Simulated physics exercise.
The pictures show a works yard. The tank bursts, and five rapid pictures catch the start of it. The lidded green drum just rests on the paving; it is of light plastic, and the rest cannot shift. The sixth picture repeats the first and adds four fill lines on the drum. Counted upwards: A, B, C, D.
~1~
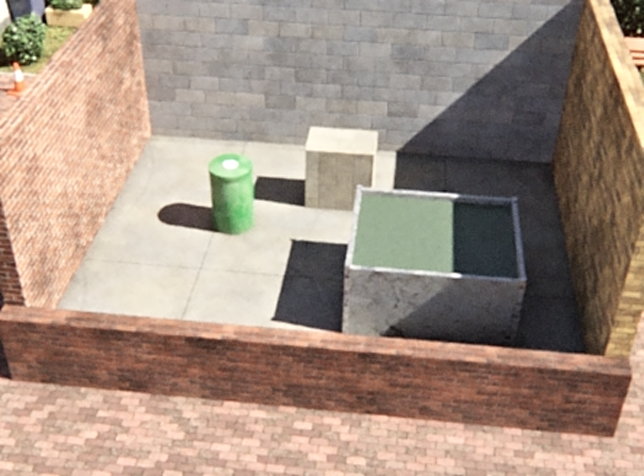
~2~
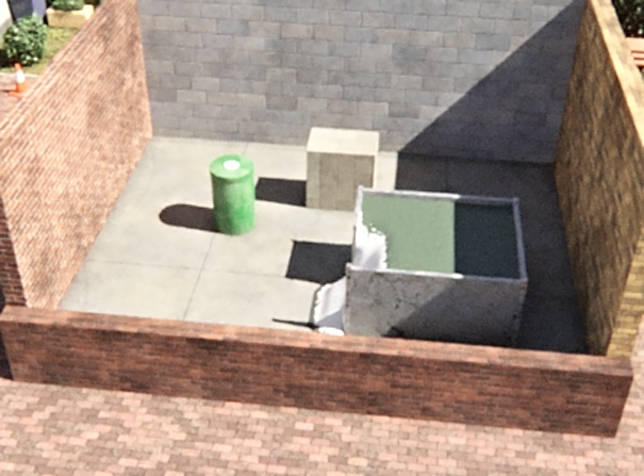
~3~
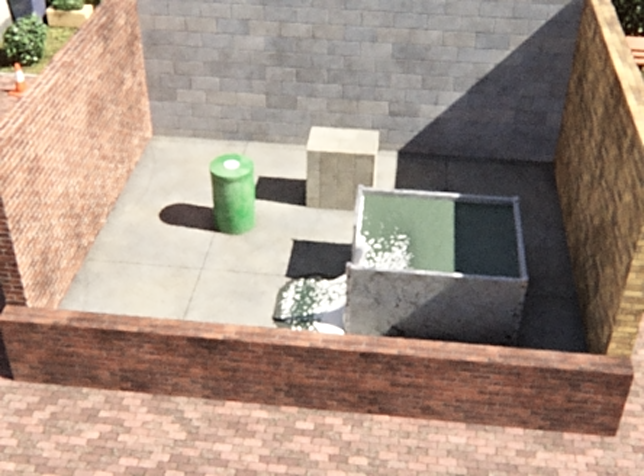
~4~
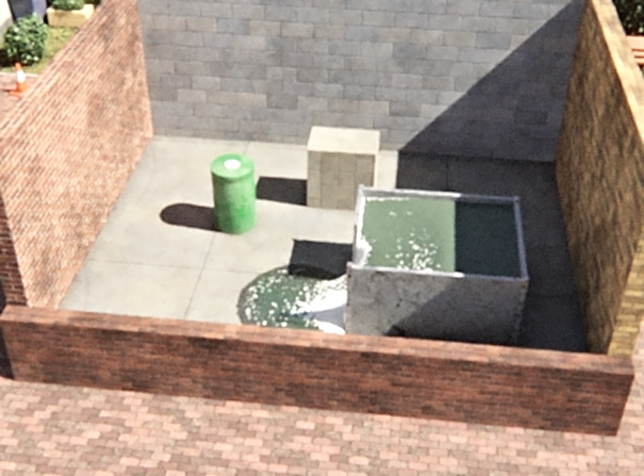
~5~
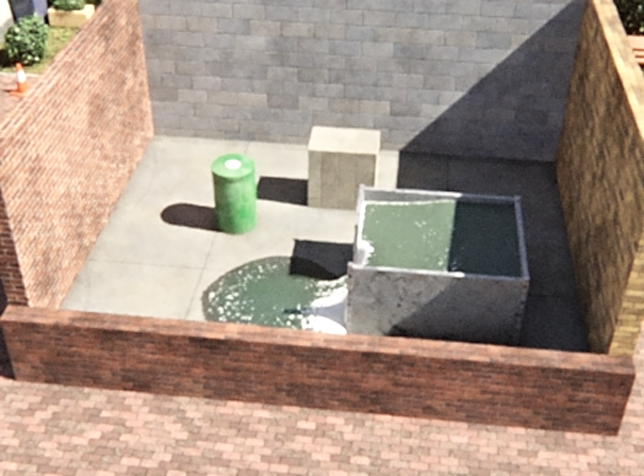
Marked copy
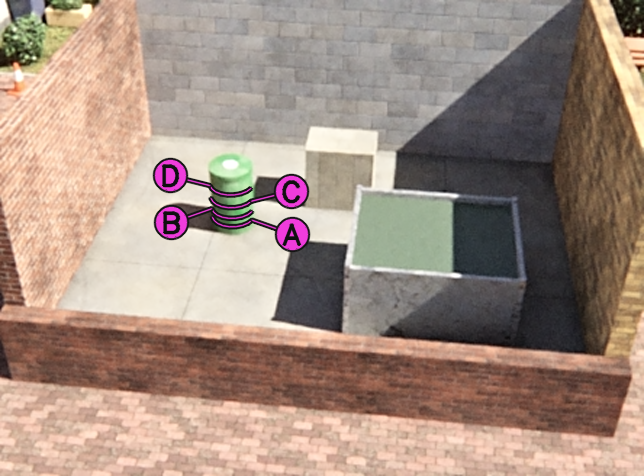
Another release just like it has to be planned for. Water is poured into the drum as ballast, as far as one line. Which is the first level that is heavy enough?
A will do.
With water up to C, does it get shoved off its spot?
No, not at all.
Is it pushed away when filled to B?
No, that is safe.
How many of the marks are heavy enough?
All of them.
On the marked copy, A at (229, 226); B at (228, 218); C at (228, 207); D at (227, 194); from the bottom up A, B, C, D.
With A, it does not move.
With B, it does not move.
With C, it does not move.
With D, it does not move.
